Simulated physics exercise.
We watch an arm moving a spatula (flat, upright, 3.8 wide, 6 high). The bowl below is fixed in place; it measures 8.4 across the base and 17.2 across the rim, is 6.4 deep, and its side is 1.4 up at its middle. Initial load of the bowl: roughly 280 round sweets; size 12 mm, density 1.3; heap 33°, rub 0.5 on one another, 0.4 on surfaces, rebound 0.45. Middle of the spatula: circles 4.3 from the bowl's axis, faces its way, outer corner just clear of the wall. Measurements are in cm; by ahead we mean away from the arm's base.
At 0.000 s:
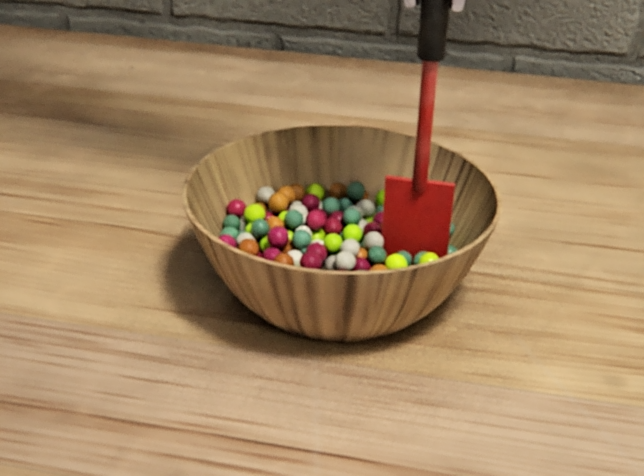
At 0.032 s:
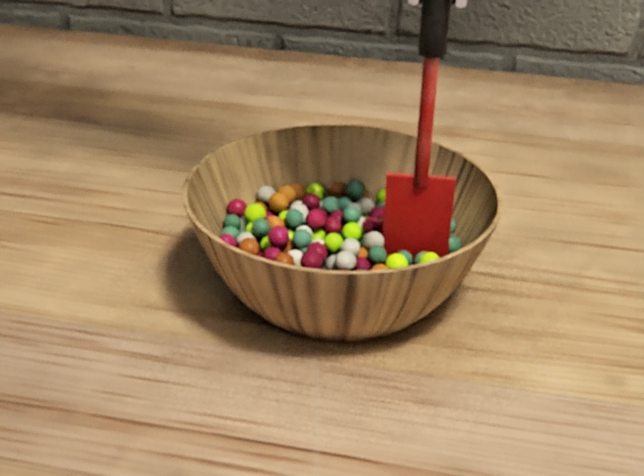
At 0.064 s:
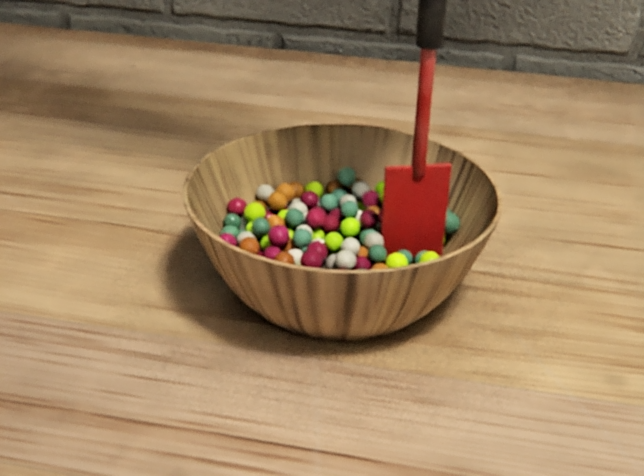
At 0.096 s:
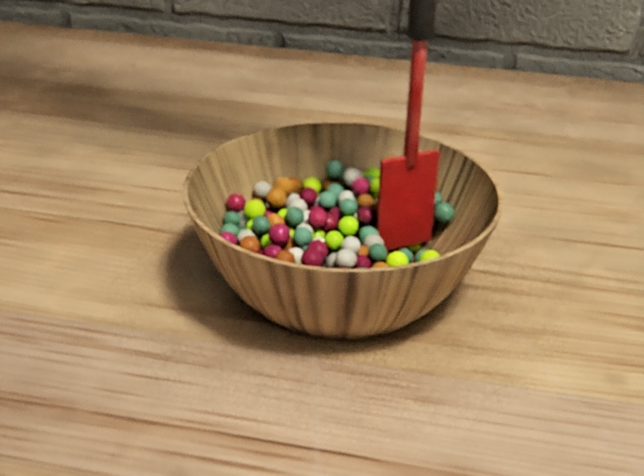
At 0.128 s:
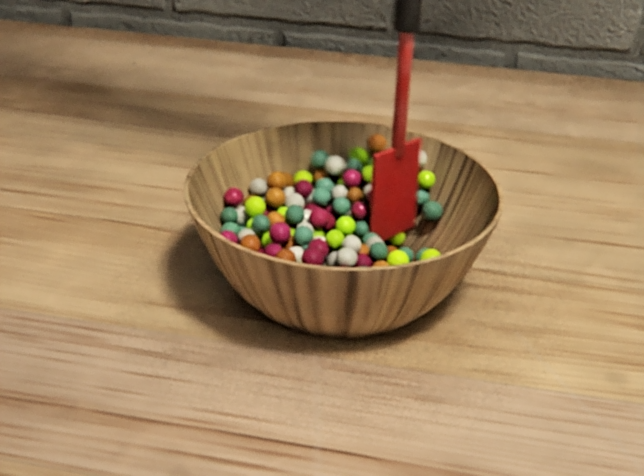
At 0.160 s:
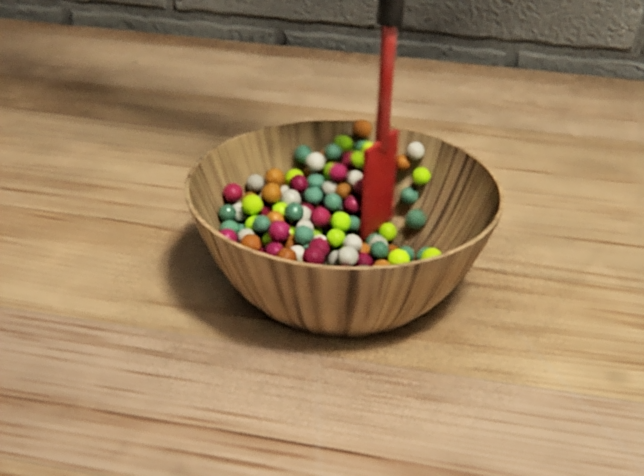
A robotic arm sweeps a red spatula through colourful round sweets in a wooden bowl.
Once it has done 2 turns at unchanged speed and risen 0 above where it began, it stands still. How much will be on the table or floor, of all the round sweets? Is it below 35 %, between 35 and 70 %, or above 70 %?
Below 35 %.
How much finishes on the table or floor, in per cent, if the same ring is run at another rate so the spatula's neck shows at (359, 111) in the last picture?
Roughly 30 per cent.
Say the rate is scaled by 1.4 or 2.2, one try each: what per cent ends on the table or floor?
Around 30 percent on the first try and 55 percent on the second.
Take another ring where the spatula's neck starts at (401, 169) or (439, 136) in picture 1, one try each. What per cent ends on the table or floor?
Roughly 10 % and 20 %.
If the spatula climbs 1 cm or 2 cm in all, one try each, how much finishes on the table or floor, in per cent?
First try about 20 per cent, second about 10 per cent.
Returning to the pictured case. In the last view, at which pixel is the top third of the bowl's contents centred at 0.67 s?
The upper third is centred close to (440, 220).
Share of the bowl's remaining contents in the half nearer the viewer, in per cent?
I'd say around 35 per cent.
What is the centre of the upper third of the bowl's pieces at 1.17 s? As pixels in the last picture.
I'd say about (283, 243).
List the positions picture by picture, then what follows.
The spatula neck at (422, 155), 0° round; upper third of the load around (331, 243), from x 225 to 450, top at y 190; 275 in the bowl, in the first frame.
The spatula neck at (423, 151), 7° round; upper third of the load around (335, 242), from x 225 to 450, top at y 190, in the second frame.
The spatula neck at (421, 141), 22° round; upper third of the load around (341, 227), from x 225 to 450, top at y 175, in the third frame.
The spatula neck at (412, 131), 38° round; upper third of the load around (346, 218), from x 225 to 450, top at y 165, in the fourth frame.
The spatula neck at (400, 123), 54° round; upper third of the load around (337, 210), from x 225 to 450, top at y 145, in the fifth frame.
The spatula neck at (384, 116), 71° round; upper third of the load around (328, 200), from x 225 to 450, top at y 130; 275 in the bowl, in the sixth frame.
After 0.67 s, 326° round, highest piece 8 above the table; 257 in the bowl, 15 on the table or floor, 3 in flight or on the tool.
After 1.17 s, 222° round, highest piece 8 above the table; 235 in the bowl, 37 on the table or floor, 3 in flight or on the tool.
After 1.63 s, 0° round, highest piece 7 above the table; 221 in the bowl, 54 on the table or floor.
After 2.33 s, 0° round, highest piece 7 above the table; 221 in the bowl, 54 on the table or floor.
In the end, 221 in the bowl, 54 on the table or floor. That is 20 % on the table or floor.
